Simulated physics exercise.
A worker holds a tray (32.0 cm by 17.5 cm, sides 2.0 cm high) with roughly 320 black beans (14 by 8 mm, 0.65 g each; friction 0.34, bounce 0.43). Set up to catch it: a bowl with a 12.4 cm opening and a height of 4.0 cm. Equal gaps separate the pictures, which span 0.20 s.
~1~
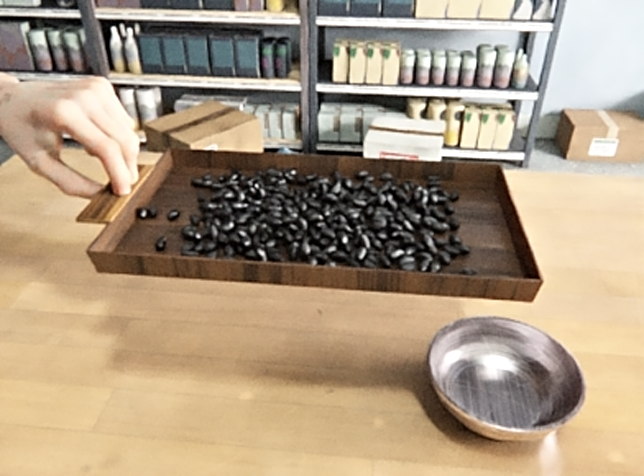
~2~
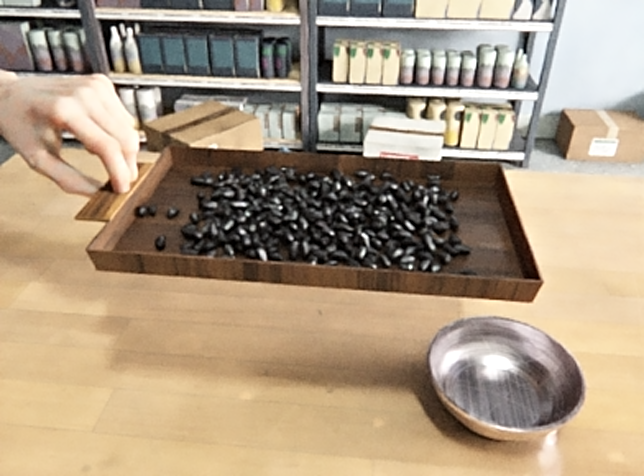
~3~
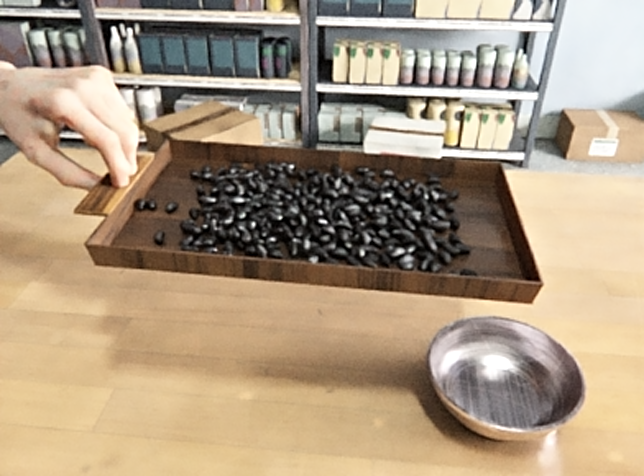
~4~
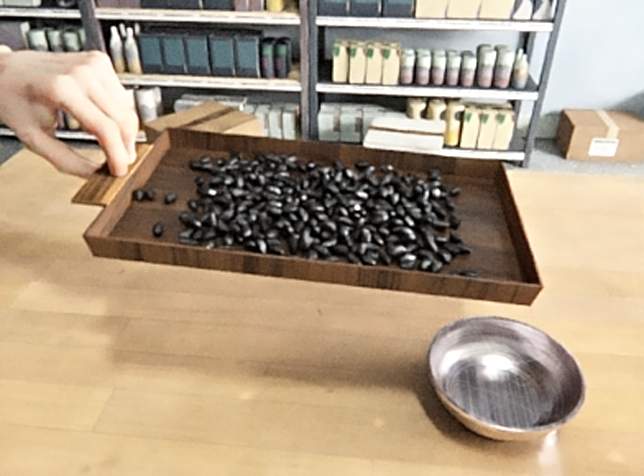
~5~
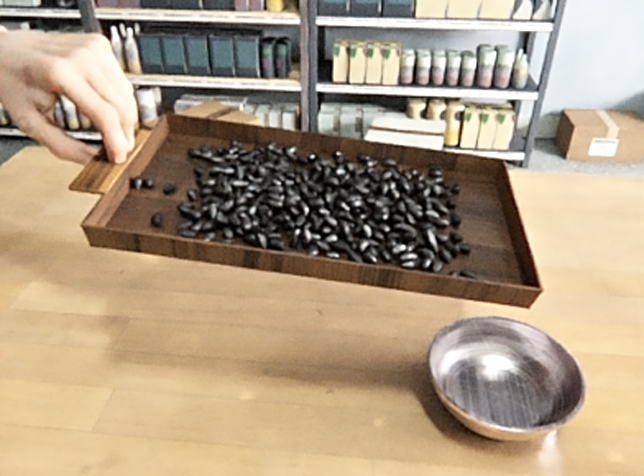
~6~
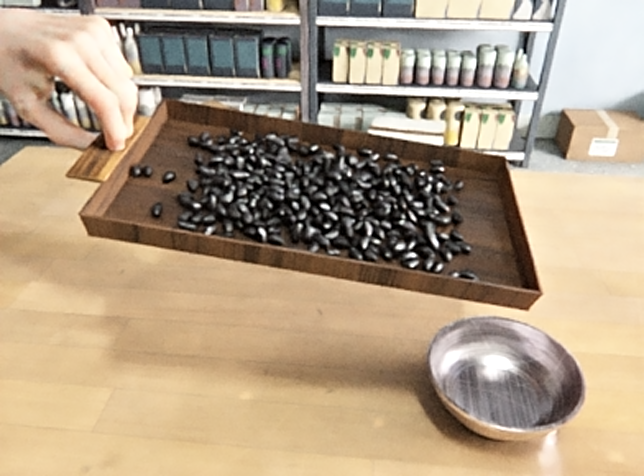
The clip shows a hand holding a wooden tray of black beans above a table, near an empty bowl; the tray starts level, then its left side rises slightly, tilting it gently down toward the front right.
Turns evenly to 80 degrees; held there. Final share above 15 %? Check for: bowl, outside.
Bowl: Above, outside: Not above.
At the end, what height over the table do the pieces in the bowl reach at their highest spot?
Roughly 5.0 cm.
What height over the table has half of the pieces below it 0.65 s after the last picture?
Around 16 cm.
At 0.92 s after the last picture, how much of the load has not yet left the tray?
Share remaining: Approx. 50 %.
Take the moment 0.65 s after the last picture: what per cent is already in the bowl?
Share at that moment: Near 0 per cent.
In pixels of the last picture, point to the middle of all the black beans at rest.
Position: Approx. (506, 391).
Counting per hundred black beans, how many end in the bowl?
90 %, approximately.
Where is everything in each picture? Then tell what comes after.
Tray at (307, 268); tilt 0 degrees; leading edge at (518, 213); middle of the load at (320, 217); bowl at (504, 367), in the first picture.
Tray at (307, 267); tilt 0 degrees; leading edge at (518, 213); middle of the load at (320, 216), in the second picture.
Tray at (307, 265); tilt 2 degrees; leading edge at (519, 213); middle of the load at (320, 213), in the third picture.
Tray at (308, 262); tilt 4 degrees; low side front right; leading edge at (520, 214); middle of the load at (320, 208), in the fourth picture.
Tray at (309, 259); tilt 7 degrees; low side front right; leading edge at (520, 214); middle of the load at (320, 202), in the fifth picture.
Tray at (310, 255); tilt 10 degrees; low side front right; leading edge at (521, 214); middle of the load at (321, 195); bowl at (504, 367), in the sixth picture.
Then, 0.35 s after the last picture, tilt 35 degrees; tray 100 %; middle of all pieces near (374, 178).
Then, 0.65 s after the last picture, tilt 57 degrees; tray 95 %; middle of all pieces near (460, 232).
Then, 0.92 s after the last picture, tilt 76 degrees; tray 50 %, bowl 35 %, in the air 15 %; middle of all pieces near (503, 321).
Then, 1.18 s after the last picture, tilt 80 degrees; tray 15 %, outside 5 %, bowl 75 %, in the air 5 %; middle of all pieces near (510, 381).
In the end, tray 5 %, outside 5 %, bowl 90 %.
